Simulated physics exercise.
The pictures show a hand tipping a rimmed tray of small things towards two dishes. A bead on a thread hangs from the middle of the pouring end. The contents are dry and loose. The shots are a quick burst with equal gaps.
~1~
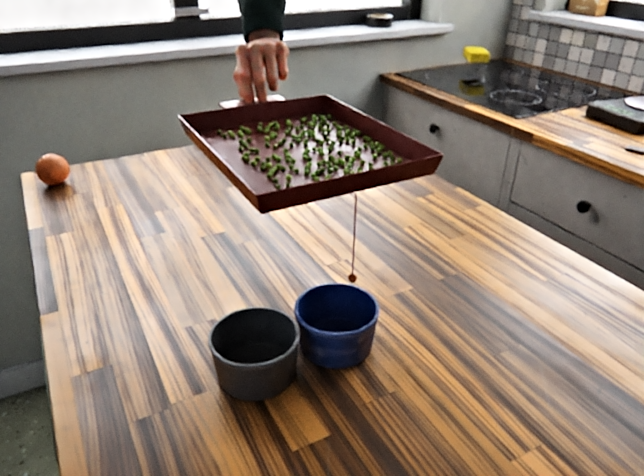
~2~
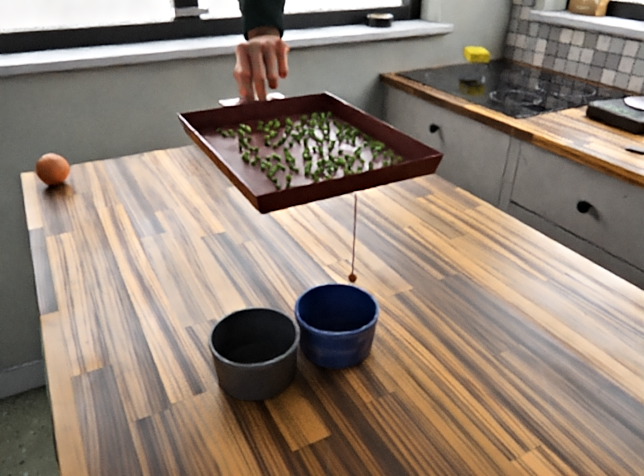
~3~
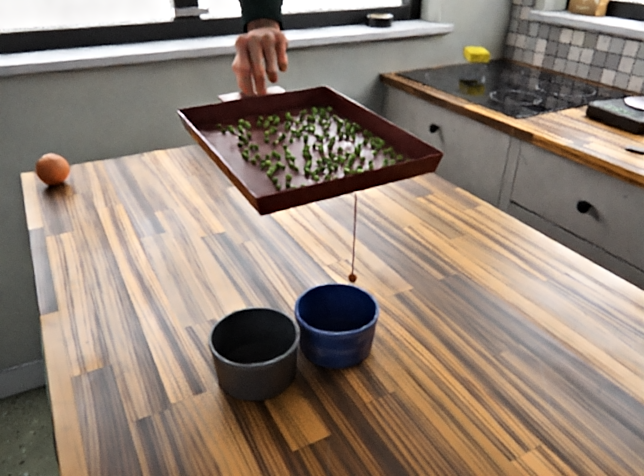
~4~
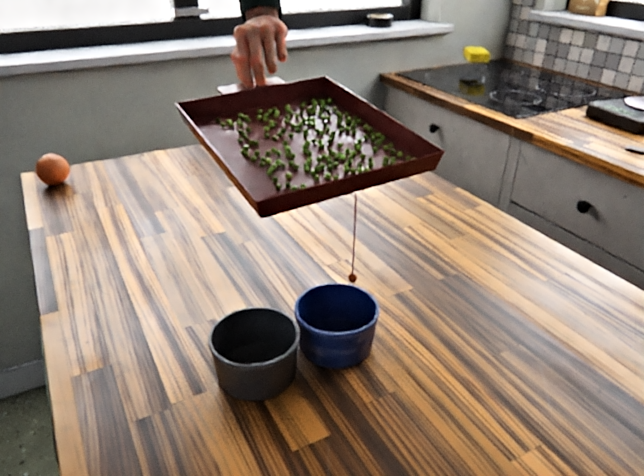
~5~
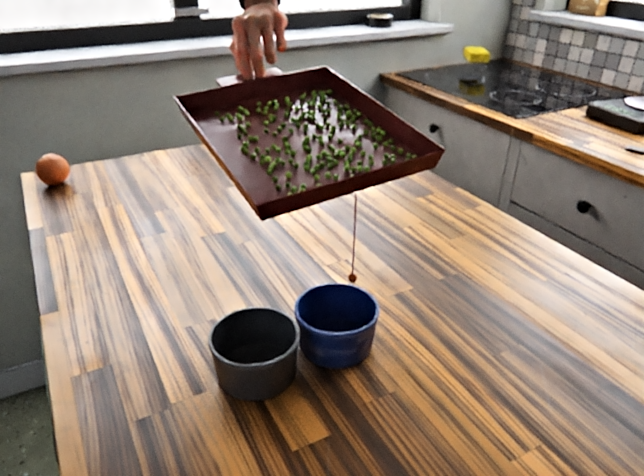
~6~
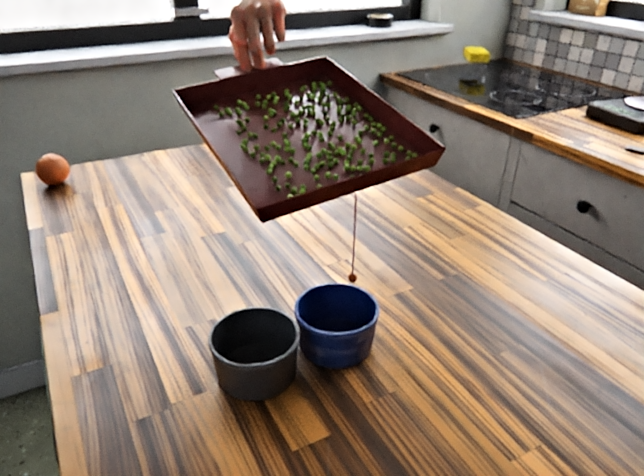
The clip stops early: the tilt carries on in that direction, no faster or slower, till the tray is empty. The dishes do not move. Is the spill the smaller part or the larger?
Caught overall: More than half.
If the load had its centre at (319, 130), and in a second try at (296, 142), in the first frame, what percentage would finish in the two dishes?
First some 60, then 60 per cent.
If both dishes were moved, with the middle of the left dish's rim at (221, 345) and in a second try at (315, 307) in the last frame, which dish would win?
The first try: The right one. The second: The dish on the left.
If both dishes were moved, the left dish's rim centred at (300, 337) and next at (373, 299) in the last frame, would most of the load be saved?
One: Under half. Two: Under half.
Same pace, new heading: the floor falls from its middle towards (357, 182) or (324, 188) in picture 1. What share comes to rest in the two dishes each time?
The first gives 10 %, the second 80 %.
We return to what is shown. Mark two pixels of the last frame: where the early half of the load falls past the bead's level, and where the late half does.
At about (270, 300), then at (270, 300).
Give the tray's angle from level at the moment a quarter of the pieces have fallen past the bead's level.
At some 95 degrees.
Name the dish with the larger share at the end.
More ends in the left one.
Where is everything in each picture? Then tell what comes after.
The first frame shows corners of the pouring end near (260, 191) and (436, 154), level; middle of the load near (314, 149), dried peas; left dish near (273, 377); right dish near (357, 346); bead on its thread near (353, 278).
The second frame shows corners of the pouring end near (260, 192) and (436, 153), level; middle of the load near (314, 148).
The third frame shows corners of the pouring end near (260, 194) and (437, 152), tipped barely, lowest at the left corner; middle of the load near (314, 145).
The fourth frame shows corners of the pouring end near (260, 197) and (437, 150), tipped a little, lowest at the left corner; middle of the load near (314, 141).
The fifth frame shows corners of the pouring end near (260, 200) and (438, 148), tipped a little, lowest at the left corner; middle of the load near (314, 136).
The sixth frame shows corners of the pouring end near (260, 204) and (438, 147), tipped a little, lowest at the left corner; middle of the load near (314, 133); left dish near (273, 377); right dish near (357, 346).
Shortly afterwards, tray tipped steeply; all but a few on the tray; only a few in the left dish; only a few in the air.
Next, tray tipped right over; near a third on the tray; near a third in the left dish; only a few in the right dish; only a few outside both; near a quarter in the air.
Some moments later, tray tipped past a quarter turn; near two thirds in the left dish; a little in the right dish; near a quarter outside both.
In the end, tray tipped past a quarter turn; near two thirds in the left dish; a little in the right dish; near a quarter outside both.
